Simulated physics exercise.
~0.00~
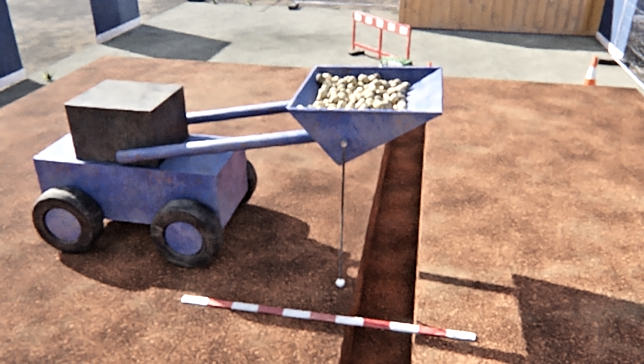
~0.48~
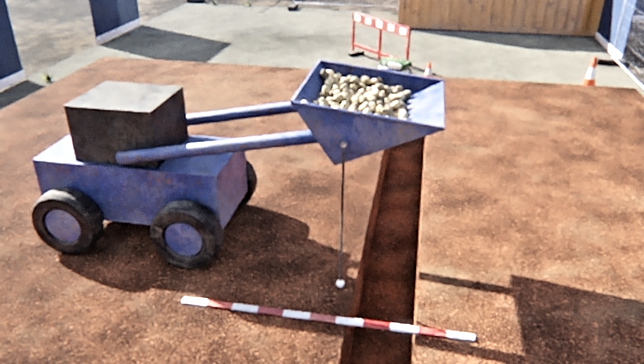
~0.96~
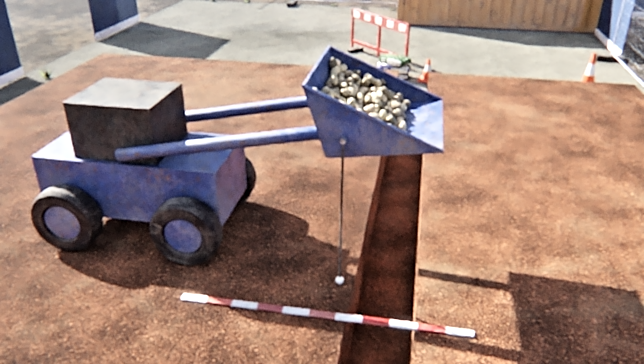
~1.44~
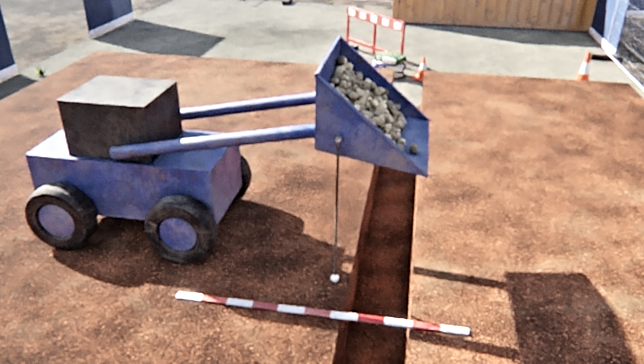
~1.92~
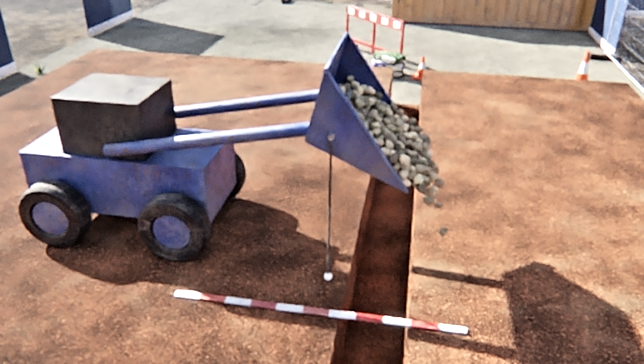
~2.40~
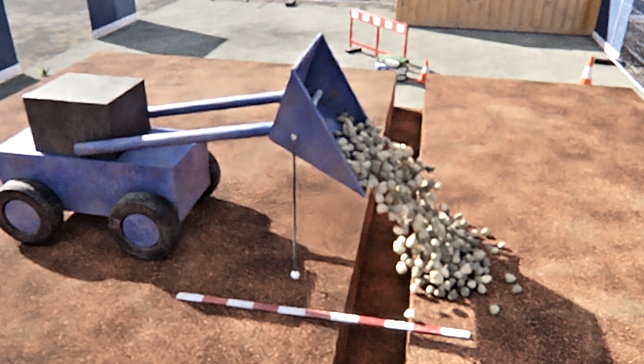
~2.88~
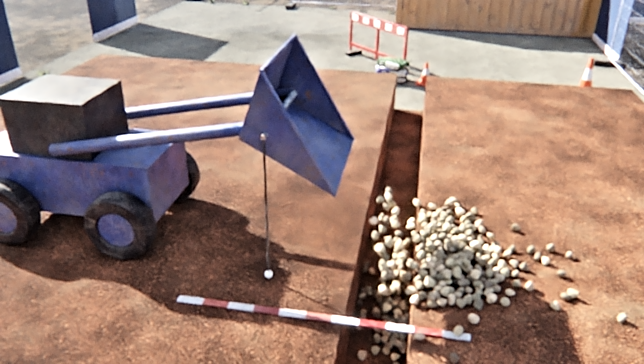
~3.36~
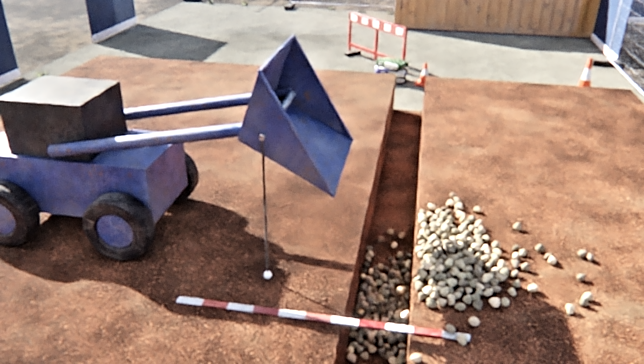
A blue loader tipped its raised bucket of pale round stones forward over a trench, then backed away to the left as they poured out, leaving the bucket empty and the stones split between the trench and a heap on its right side.
